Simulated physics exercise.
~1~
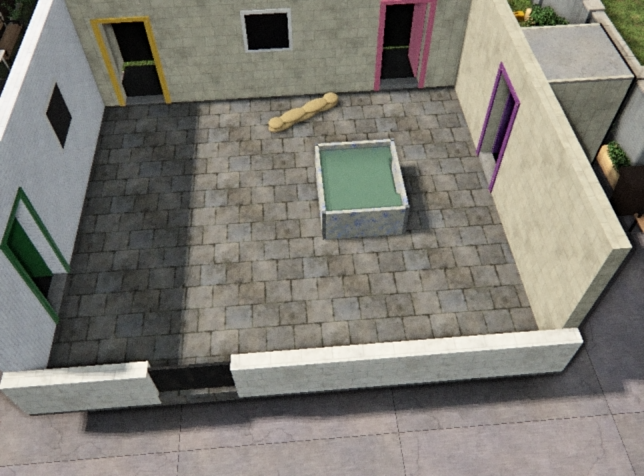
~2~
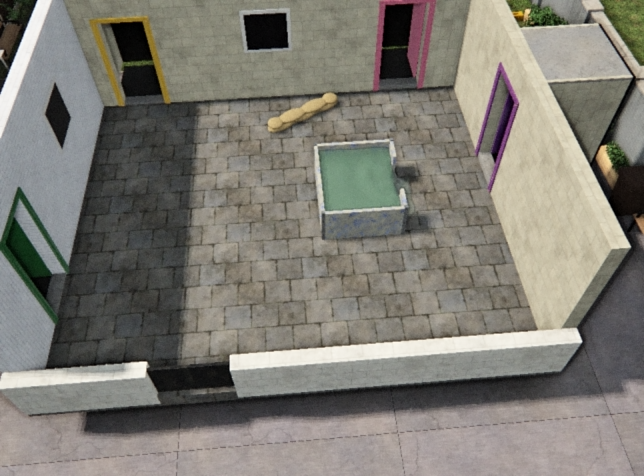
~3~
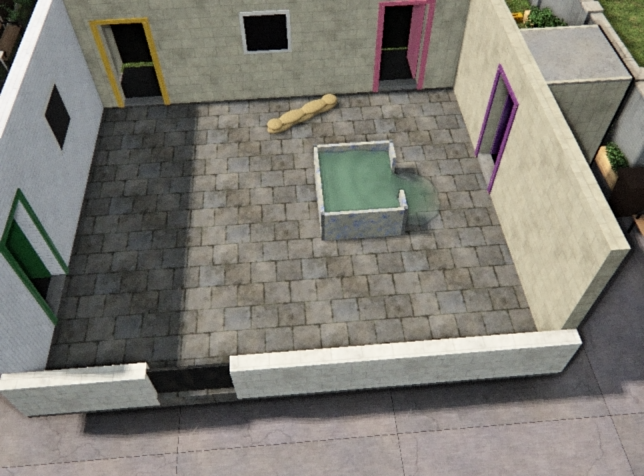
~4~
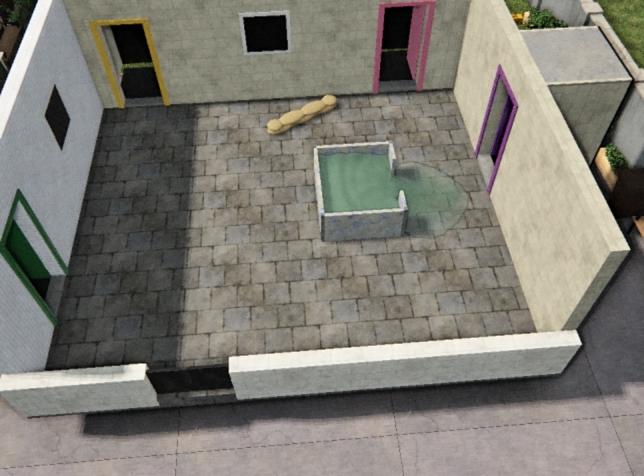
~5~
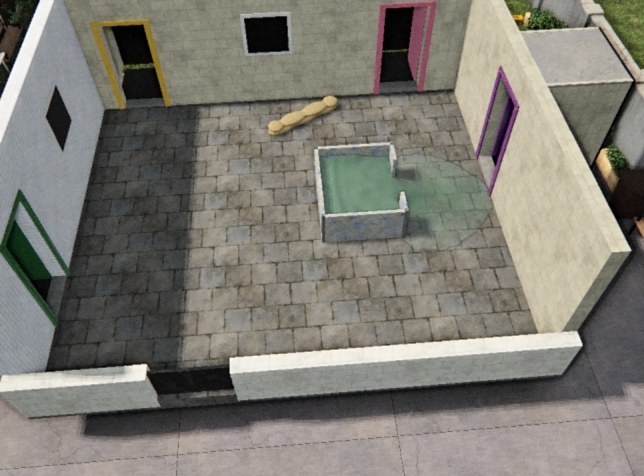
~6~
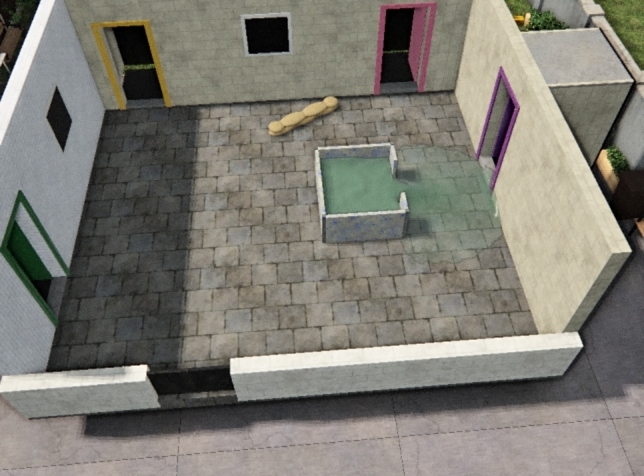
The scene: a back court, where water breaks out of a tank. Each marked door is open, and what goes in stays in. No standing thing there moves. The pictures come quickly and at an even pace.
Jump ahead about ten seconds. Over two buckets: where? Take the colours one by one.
The pink door sees no more than two buckets come in, the yellow door sees no more than two buckets come in, the purple door sees more than two buckets come in, the green door sees no more than two buckets come in.
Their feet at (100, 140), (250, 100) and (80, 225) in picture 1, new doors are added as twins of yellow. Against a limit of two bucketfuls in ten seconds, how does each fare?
Log: Door one is below the limit; door two is below the limit; door three is below the limit.
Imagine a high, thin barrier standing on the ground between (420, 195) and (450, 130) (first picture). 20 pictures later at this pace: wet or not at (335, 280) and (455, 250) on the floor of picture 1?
Result, in order: Bone-dry / swamped.
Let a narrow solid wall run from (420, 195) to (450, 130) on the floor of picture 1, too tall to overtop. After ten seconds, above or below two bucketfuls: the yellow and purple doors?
Lab note: Yellow doesn't reach it; purple doesn't reach it.
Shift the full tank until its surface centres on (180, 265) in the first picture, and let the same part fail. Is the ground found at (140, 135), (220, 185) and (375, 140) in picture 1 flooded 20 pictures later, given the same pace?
Going through them in that order: Still bare, still bare and waterlogged.
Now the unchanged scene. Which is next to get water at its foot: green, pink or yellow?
That would be the pink door.
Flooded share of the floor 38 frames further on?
Near 45 in a hundred.
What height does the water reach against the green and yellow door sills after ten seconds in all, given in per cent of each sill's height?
Close to 90 per cent for the first one and close to 30 per cent for the second.
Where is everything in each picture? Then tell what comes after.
Still water in the open tank at (360, 178), in the first frame.
Water pours out at (394, 191) and has run to a hidden place, in the second frame.
Water pours out at (394, 193) and has run to (431, 186), in the third frame.
Water pours out at (394, 193) and has run to (463, 194), in the fourth frame.
Water pours out at (395, 194) and has run to (492, 202), in the fifth frame.
Water pours out at (395, 195) and has run to (478, 164), in the sixth frame.
A moment on, water covers 10 % of the floor; the pink door not reached, the yellow door not reached, the purple door over two buckets in, the green door not reached.
Next, water covers 15 % of the floor; the pink door not reached, the yellow door not reached, the purple door far over two buckets in, the green door not reached.
Then, water covers 25 % of the floor; the pink door wet at the sill, nothing in, the yellow door not reached, the purple door far over two buckets in, the green door not reached.
Later, water covers 45 % of the floor; the pink door wet at the sill, nothing in, the yellow door not reached, the purple door far over two buckets in, the green door not reached.
In the end, water covers 80 % of the floor; the pink door wet at the sill, nothing in, the yellow door wet at the sill, nothing in, the purple door far over two buckets in, the green door wet at the sill, nothing in.
